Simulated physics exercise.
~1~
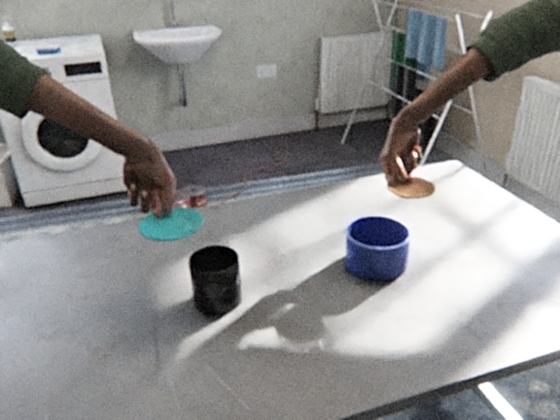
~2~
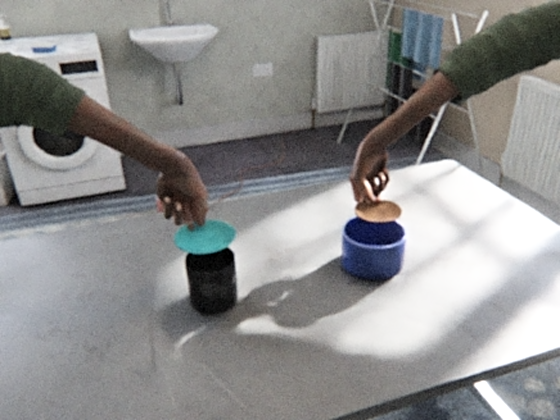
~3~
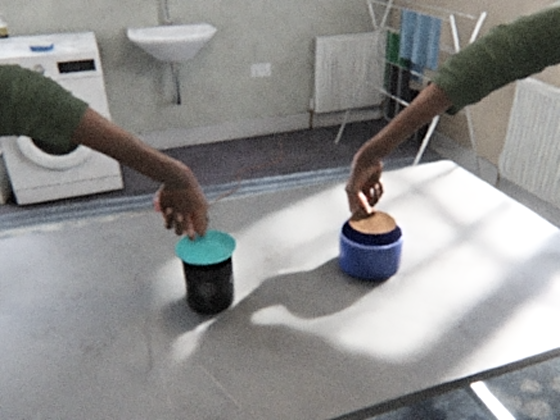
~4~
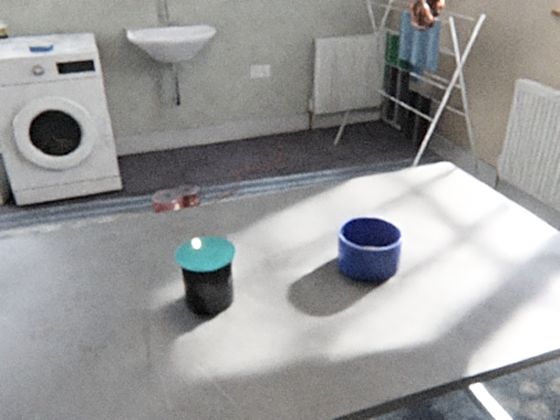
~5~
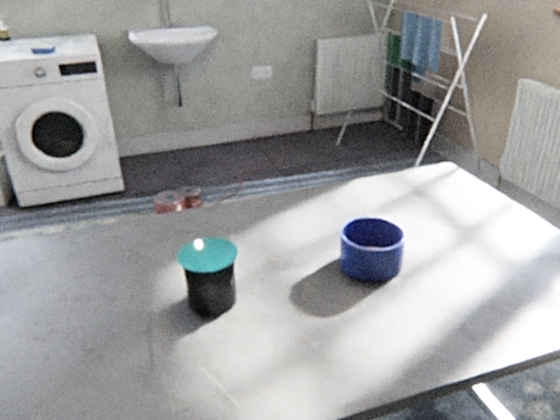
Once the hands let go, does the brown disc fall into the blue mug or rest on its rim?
The brown disc falls inside the blue mug and drops out of sight, while the turquoise one stays on top of the black mug.
